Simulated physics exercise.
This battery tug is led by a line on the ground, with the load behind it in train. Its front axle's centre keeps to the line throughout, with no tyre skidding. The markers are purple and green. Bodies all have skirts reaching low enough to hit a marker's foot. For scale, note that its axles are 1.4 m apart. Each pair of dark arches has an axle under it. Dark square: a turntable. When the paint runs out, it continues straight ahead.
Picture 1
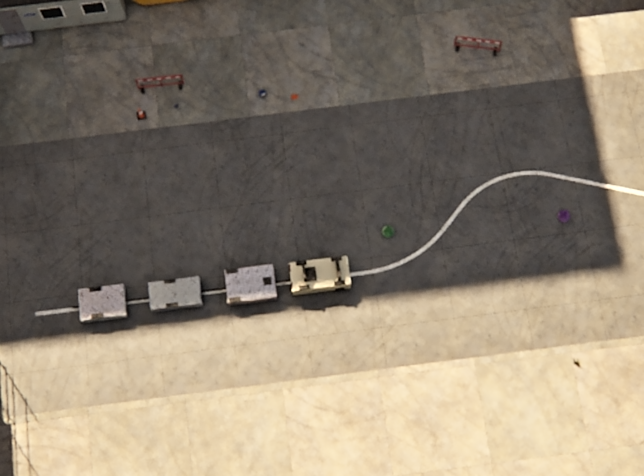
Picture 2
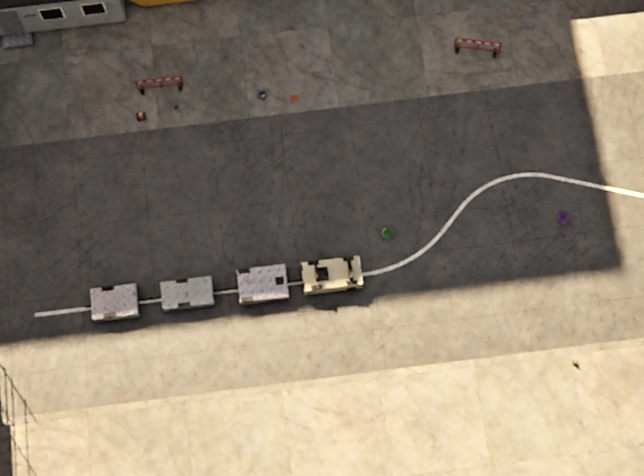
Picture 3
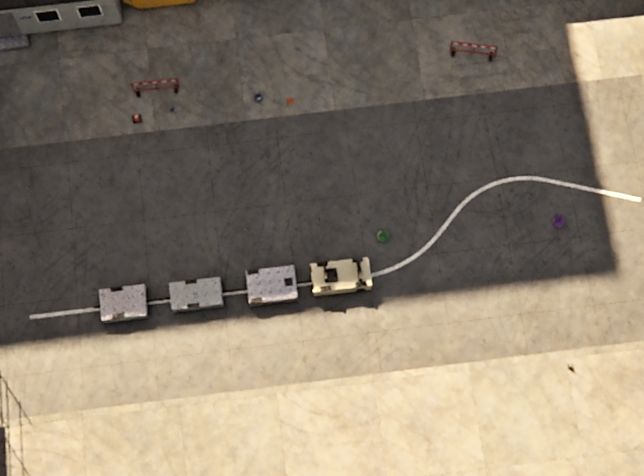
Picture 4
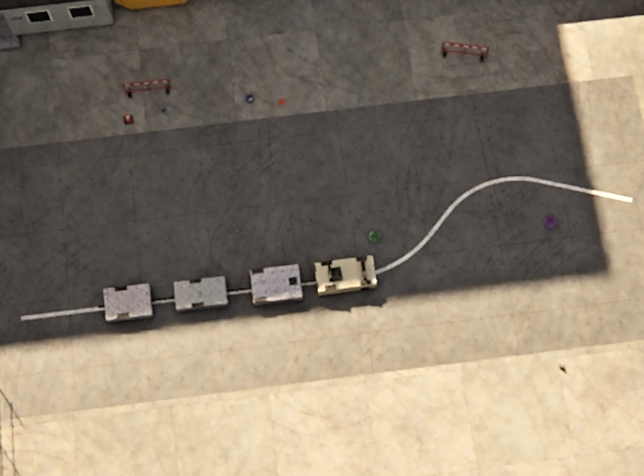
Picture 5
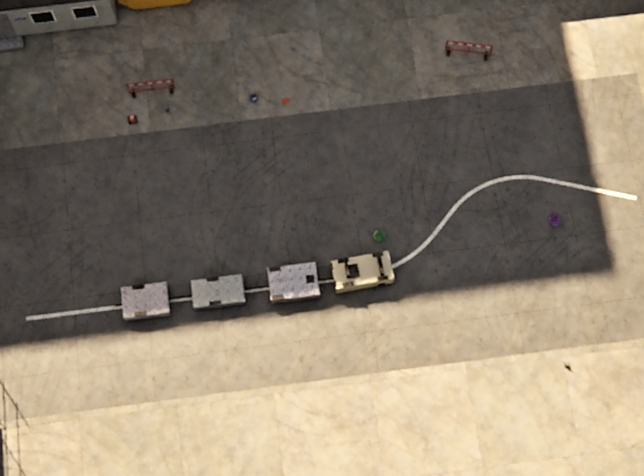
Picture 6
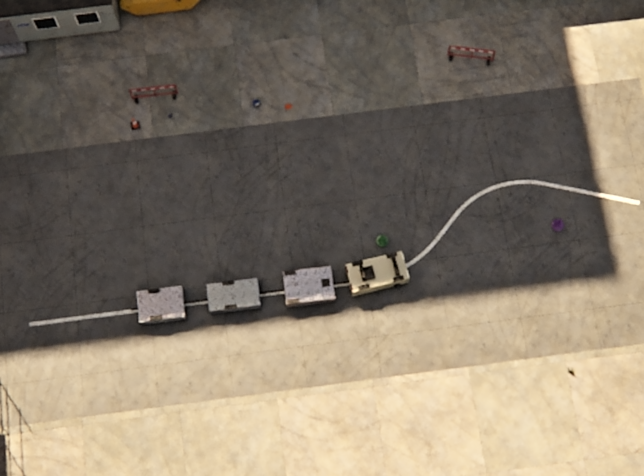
In this clip, seen from above, a cream tug pulls three grey trailers slowly rightward along a pale line on shaded ground, beginning to angle slightly upward as the line curves near a green marker, with a purple marker farther right.
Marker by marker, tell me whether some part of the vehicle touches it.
Purple: No; green: Yes.
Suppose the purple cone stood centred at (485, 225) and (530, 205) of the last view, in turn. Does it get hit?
Results in order - collision, collision.
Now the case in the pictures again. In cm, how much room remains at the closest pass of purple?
The figure for purple is 20.
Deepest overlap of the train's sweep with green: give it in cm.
Result - green: 25.
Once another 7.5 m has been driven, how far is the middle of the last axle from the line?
Axle-to-line distance: Approx. 20 cm.
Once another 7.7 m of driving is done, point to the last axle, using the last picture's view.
Roughly at (332, 277).
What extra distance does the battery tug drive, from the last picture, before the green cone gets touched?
The touch comes after about 9.0 m of further driving.
5.6 m further on, the last axle is at (287, 287) of the last picture, 5 cm off the line.
9.2 m further on, the last axle is at (363, 265) of the last picture, 55 cm off the line; the third trailer has hit green.
18.5 m further on, the last axle is at (561, 196) of the last picture, 65 cm off the line; purple has been passed with 20 cm to spare.
22.6 m further on, the last axle is out of the picture, 15 cm off the line; 1 of 2 struck in all.
